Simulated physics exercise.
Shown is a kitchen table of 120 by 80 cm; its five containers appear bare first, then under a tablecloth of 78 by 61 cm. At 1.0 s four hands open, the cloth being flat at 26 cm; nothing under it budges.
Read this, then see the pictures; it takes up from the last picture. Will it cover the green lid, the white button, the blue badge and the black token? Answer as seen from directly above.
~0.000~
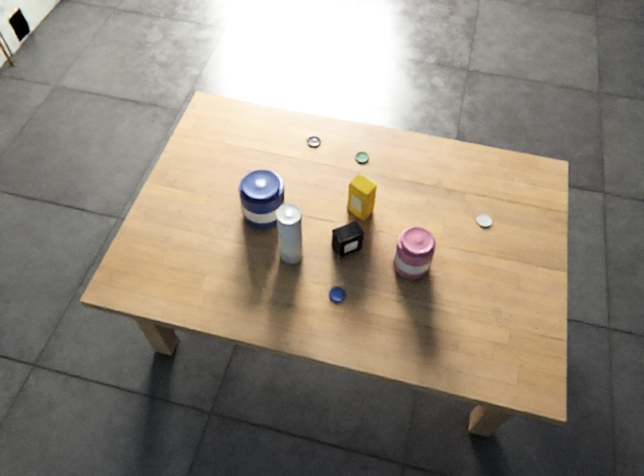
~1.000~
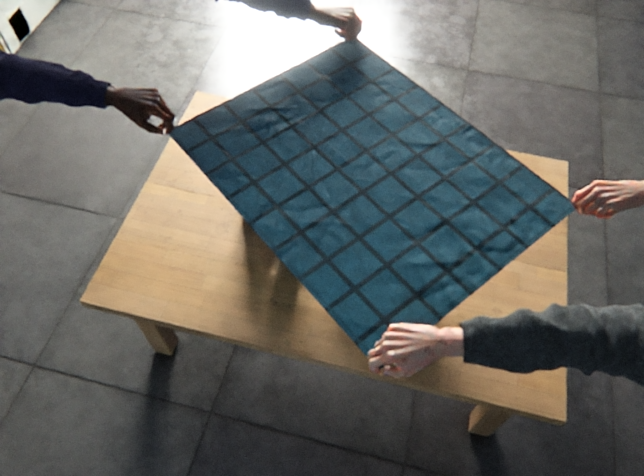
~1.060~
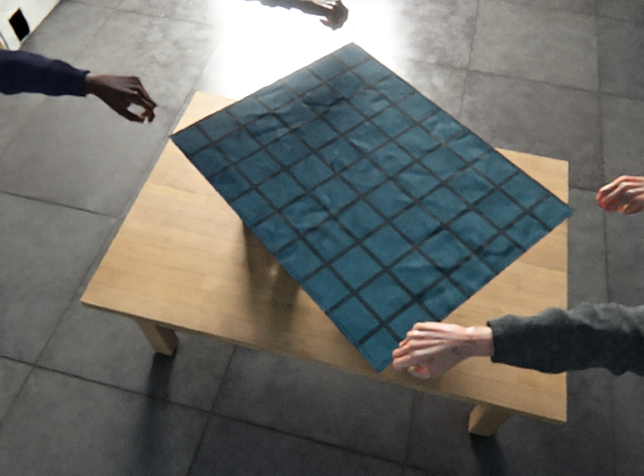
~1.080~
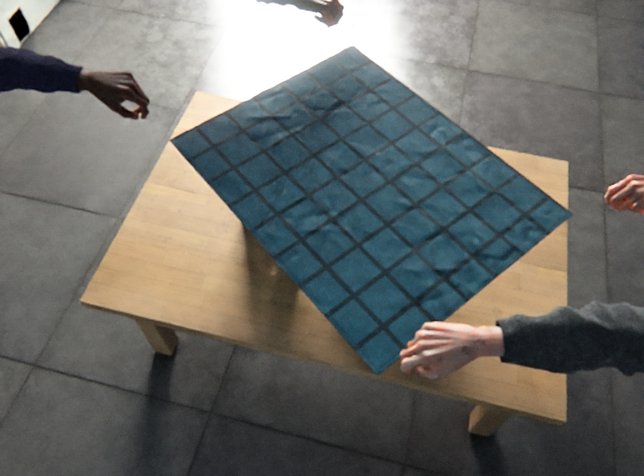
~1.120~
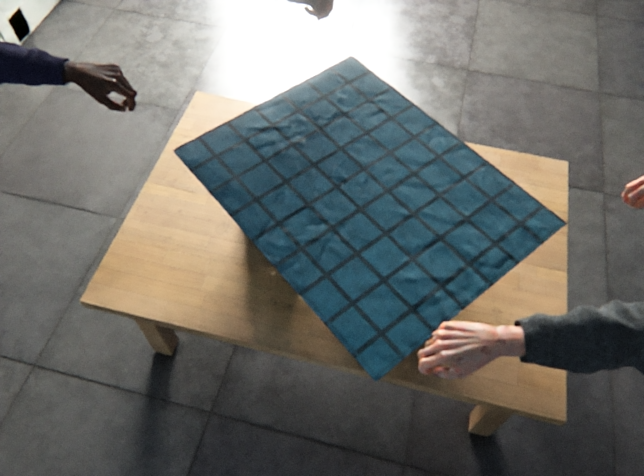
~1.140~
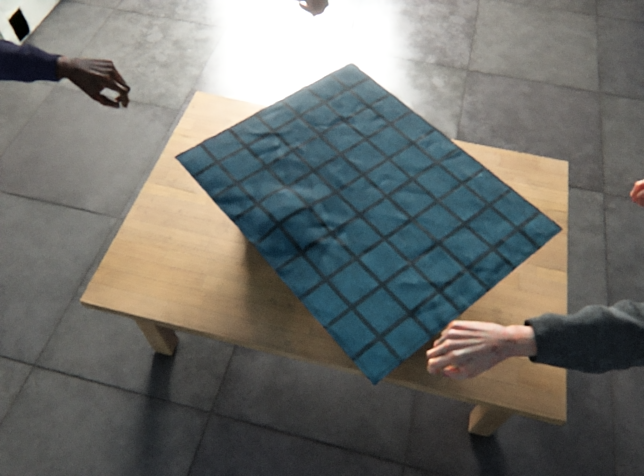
Result: Green lid gets covered, white button still shows, blue badge ends under the cloth, black token gets covered.
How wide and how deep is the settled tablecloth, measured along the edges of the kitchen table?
It spans close to 84 centimetres sideways and close to 82 centimetres in depth.
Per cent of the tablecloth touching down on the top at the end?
I'd say close to 30 in a hundred.
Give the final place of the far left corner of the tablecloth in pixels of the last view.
(333, 115) or thereabouts.
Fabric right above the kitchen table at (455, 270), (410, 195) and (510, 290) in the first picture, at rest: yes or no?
Result, same order: Overlaid, overlaid, visible.
By 1.3 s, 25 % of it is down, spanning 86 by 81 cm, above green lid, black token, blue badge.
By 1.5 s, 30 % of it is down, spanning 85 by 83 cm, above green lid, black token, blue badge.
By 1.7 s, 30 % of it is down, spanning 85 by 83 cm, above green lid, black token, blue badge.
By 1.9 s, 30 % of it is down, spanning 85 by 83 cm, above green lid, black token, blue badge.
By 2.7 s, 30 % of it is down, spanning 85 by 83 cm, above green lid, black token, blue badge.
